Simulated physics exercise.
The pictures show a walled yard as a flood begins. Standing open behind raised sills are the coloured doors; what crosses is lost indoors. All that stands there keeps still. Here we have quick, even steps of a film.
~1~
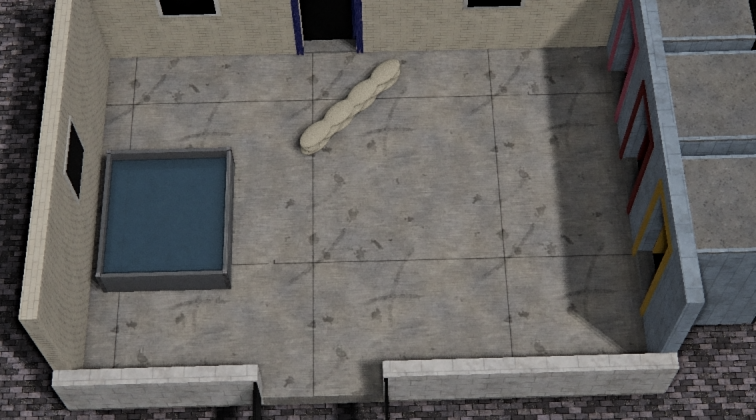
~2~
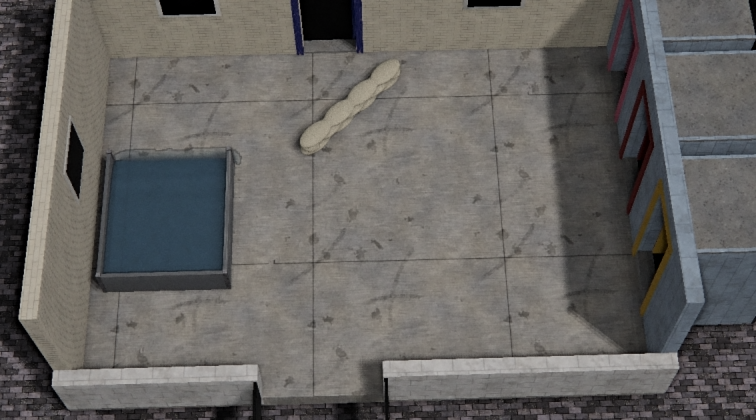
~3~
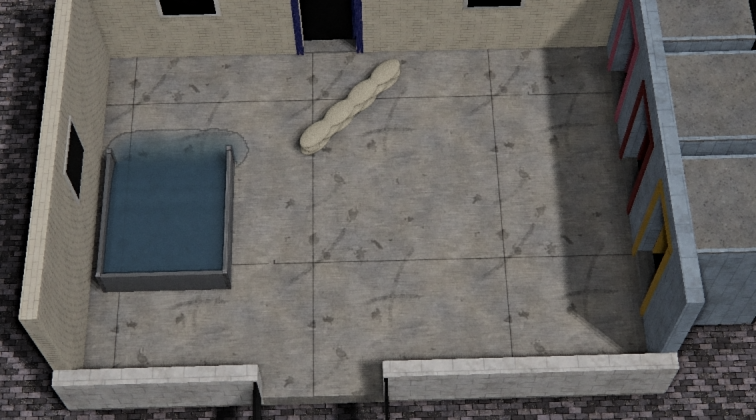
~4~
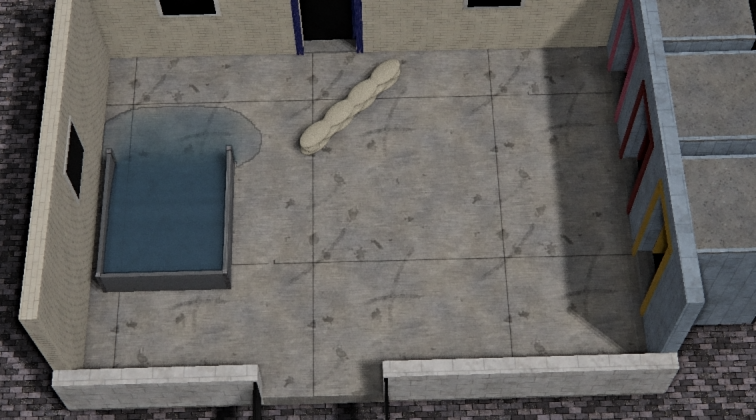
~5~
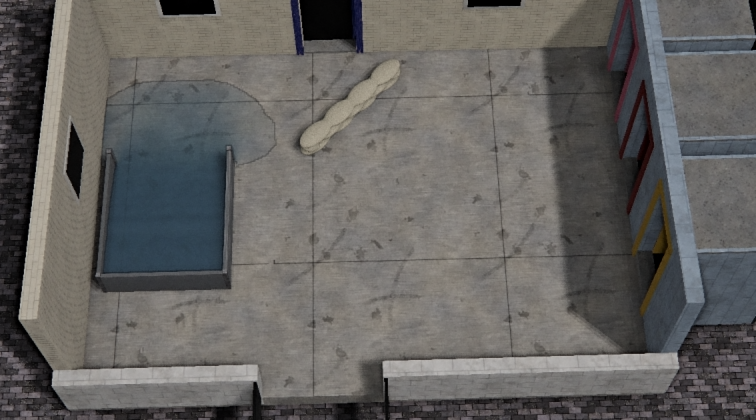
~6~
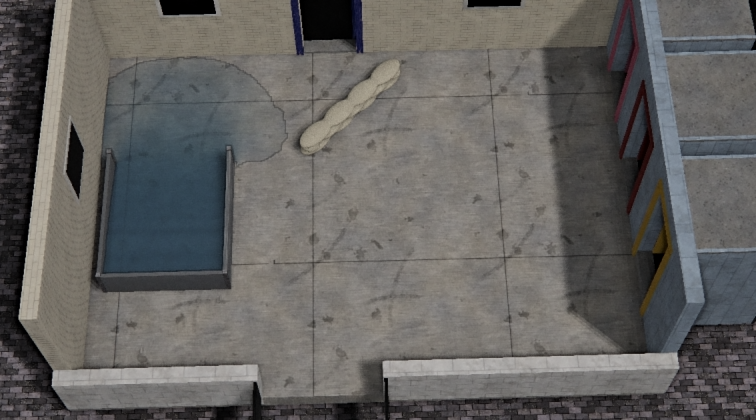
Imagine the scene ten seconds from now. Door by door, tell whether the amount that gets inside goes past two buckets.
Door by door: The pink door goes past two buckets, the blue door goes past two buckets, the yellow door stays at two buckets or less, the red door stays at two buckets or less.
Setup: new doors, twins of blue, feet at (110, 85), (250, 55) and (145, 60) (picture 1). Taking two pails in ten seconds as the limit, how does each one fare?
The first new doorway tops it, the second tops it, the third tops it.
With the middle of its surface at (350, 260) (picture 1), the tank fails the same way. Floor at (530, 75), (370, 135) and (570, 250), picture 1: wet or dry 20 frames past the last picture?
Going through them in that order: Waterlogged, waterlogged and still bare.
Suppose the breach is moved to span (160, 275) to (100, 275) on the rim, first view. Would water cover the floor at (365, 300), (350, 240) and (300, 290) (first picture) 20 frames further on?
Submerged, submerged, submerged.
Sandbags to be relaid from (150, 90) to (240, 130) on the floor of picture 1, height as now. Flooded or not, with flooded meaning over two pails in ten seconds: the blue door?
Taking it door by door, the blue one stays within the limit.
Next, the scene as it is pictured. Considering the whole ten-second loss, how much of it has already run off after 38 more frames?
50 per cent.
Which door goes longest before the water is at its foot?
The one in yellow.
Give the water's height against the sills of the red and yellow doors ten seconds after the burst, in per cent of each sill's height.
Estimate, in order: 50 and 10 percent.
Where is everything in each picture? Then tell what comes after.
In the first frame, the open tank at (166, 213) is whole and still.
In the second frame, water pours out on the open tank's far side and has run to (234, 156).
In the third frame, water pours out on the open tank's far side and has run to (239, 140).
In the fourth frame, water pours out on the open tank's far side and has run to (246, 124).
In the fifth frame, the front is at (243, 97), out from the gap on the open tank's far side.
In the sixth frame, water pours out on the open tank's far side and has run to (227, 67).
A moment on, water covers 15 % of the floor; the pink door not reached, the blue door not reached, the yellow door not reached, the red door not reached.
Next, water covers 15 % of the floor; the pink door not reached, the blue door wet at the sill, nothing in, the yellow door not reached, the red door not reached.
Then, water covers 20 % of the floor; the pink door not reached, the blue door under two buckets in, the yellow door not reached, the red door not reached.
Later, water covers 45 % of the floor; the pink door over two buckets in, the blue door far over two buckets in, the yellow door not reached, the red door wet at the sill, nothing in.
In the end, water covers 65 % of the floor; the pink door over two buckets in, the blue door far over two buckets in, the yellow door wet at the sill, nothing in, the red door wet at the sill, nothing in.
